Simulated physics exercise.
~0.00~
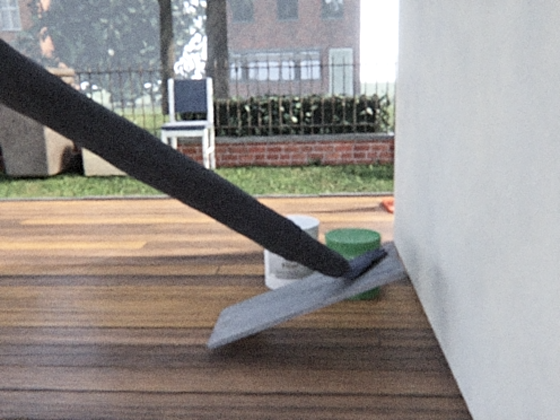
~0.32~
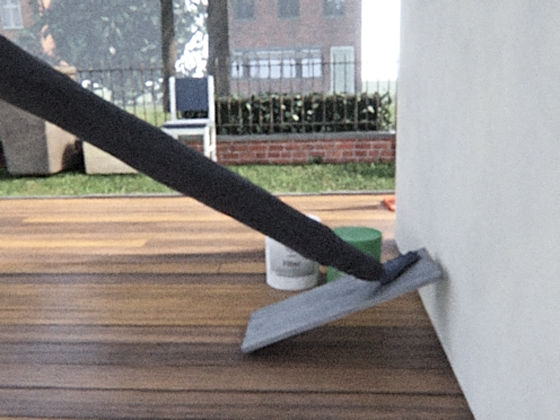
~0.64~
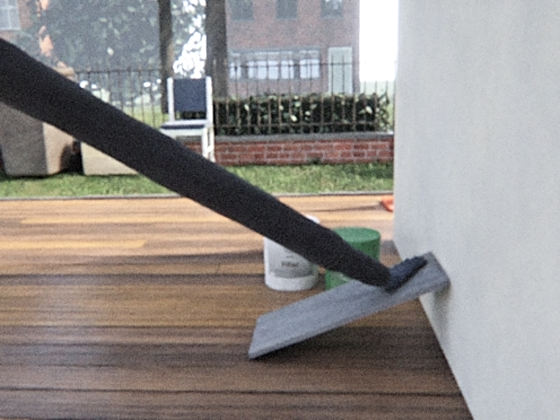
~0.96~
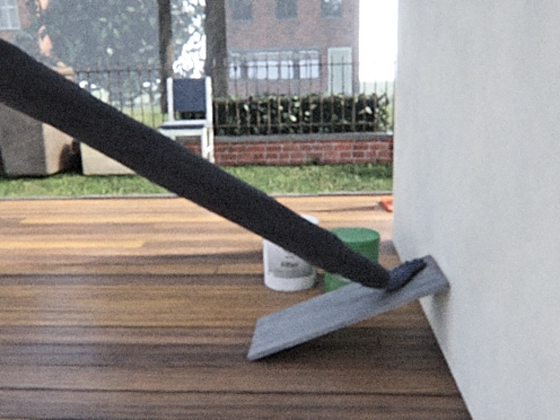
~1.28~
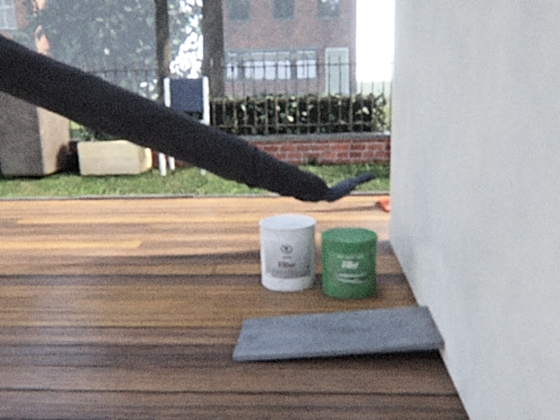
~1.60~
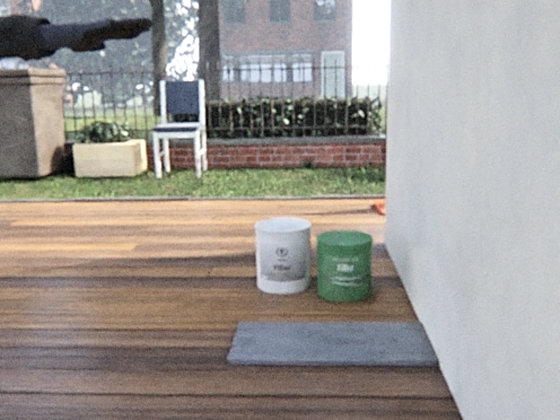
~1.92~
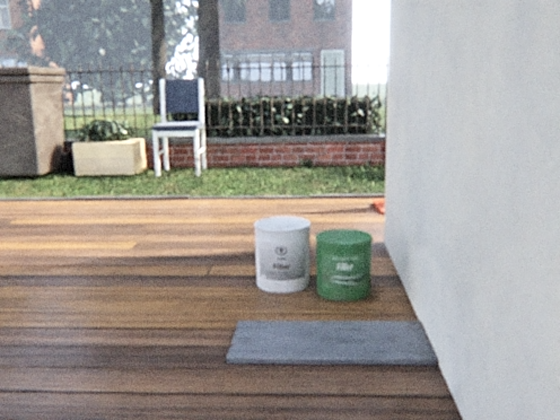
The clip opens on a wooden deck where a dark, arm-like shape reaches in from the left and holds a grey board at a slant, with a white pail and a green pail standing behind it. The arm moves the board to the right until its raised end meets the pale wall, then keeps it there briefly. Next the arm lets go and draws back toward the upper left. Unsupported, the board slips down from its tilt and drops onto the deck. It ends lying flat beside the wall, in front of the two unmoved pails, with the arm gone from view.
